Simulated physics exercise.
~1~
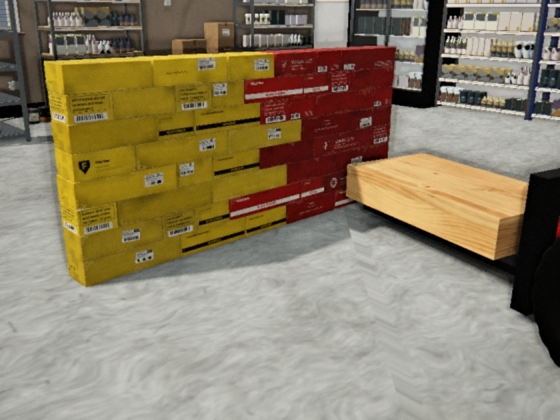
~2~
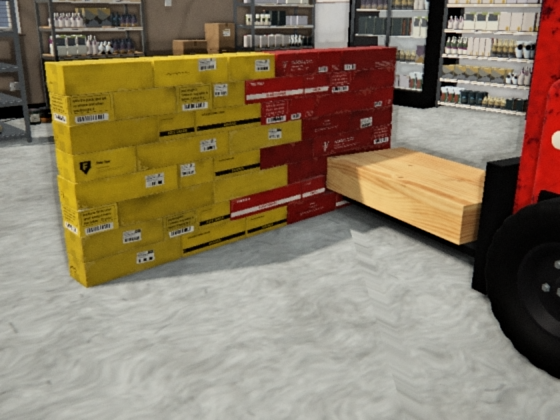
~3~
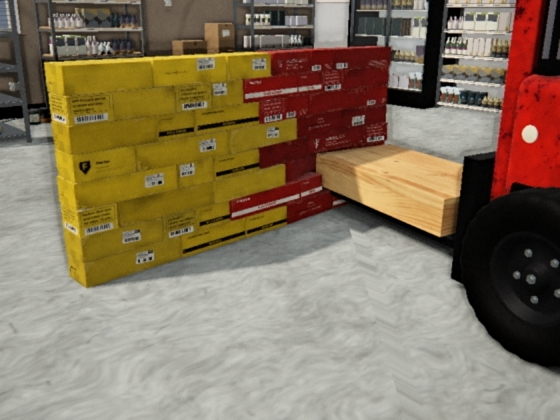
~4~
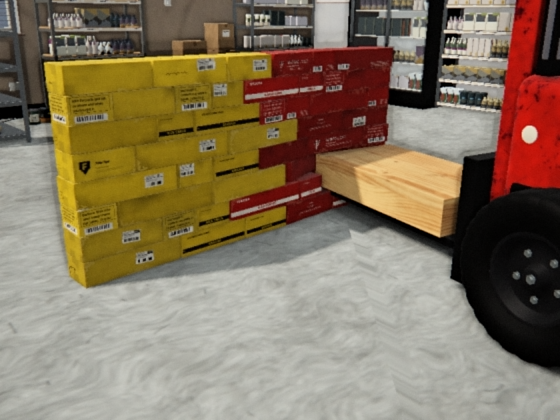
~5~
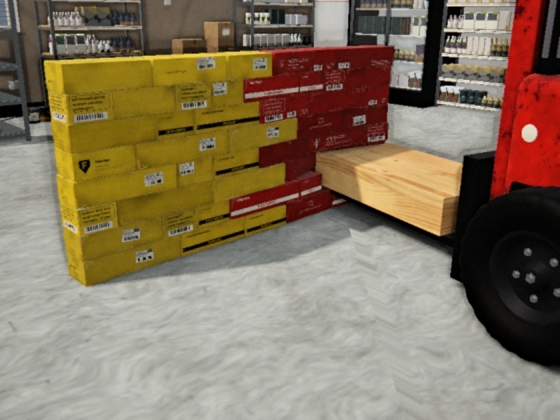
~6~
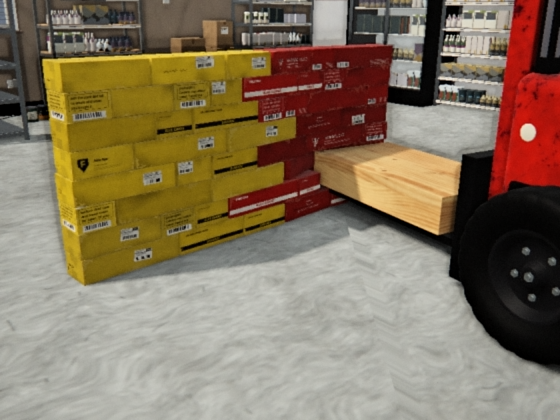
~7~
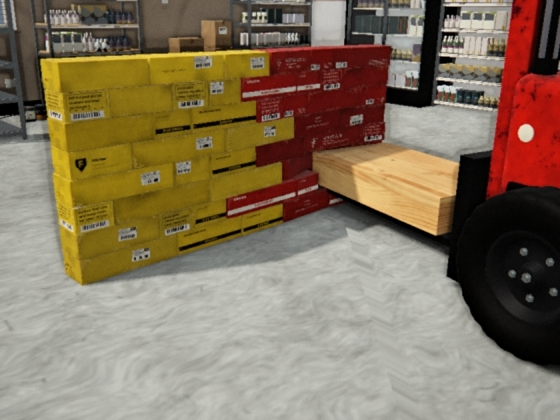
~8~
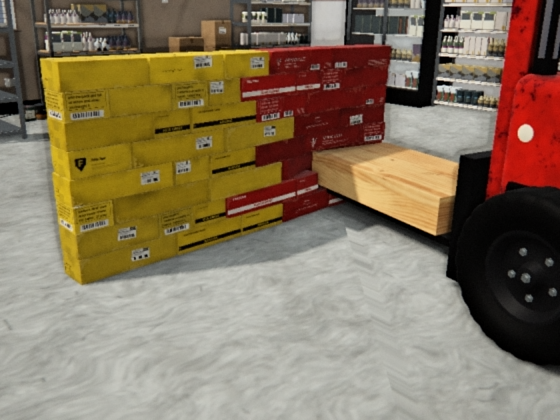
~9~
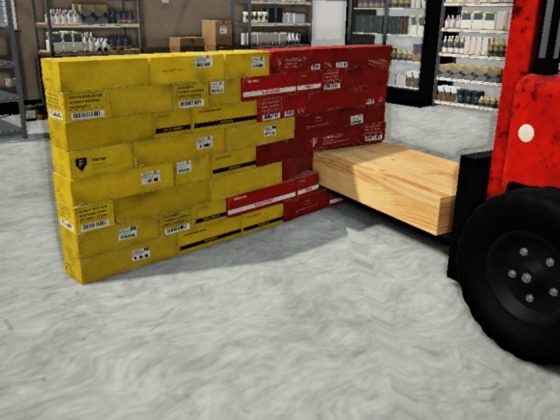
In a warehouse with stocked shelves behind, a red forklift carrying a pale wooden load moves in from the right toward a wall of stacked yellow and red boxes, stops with the load against the red end, and stays there, the wall still standing.
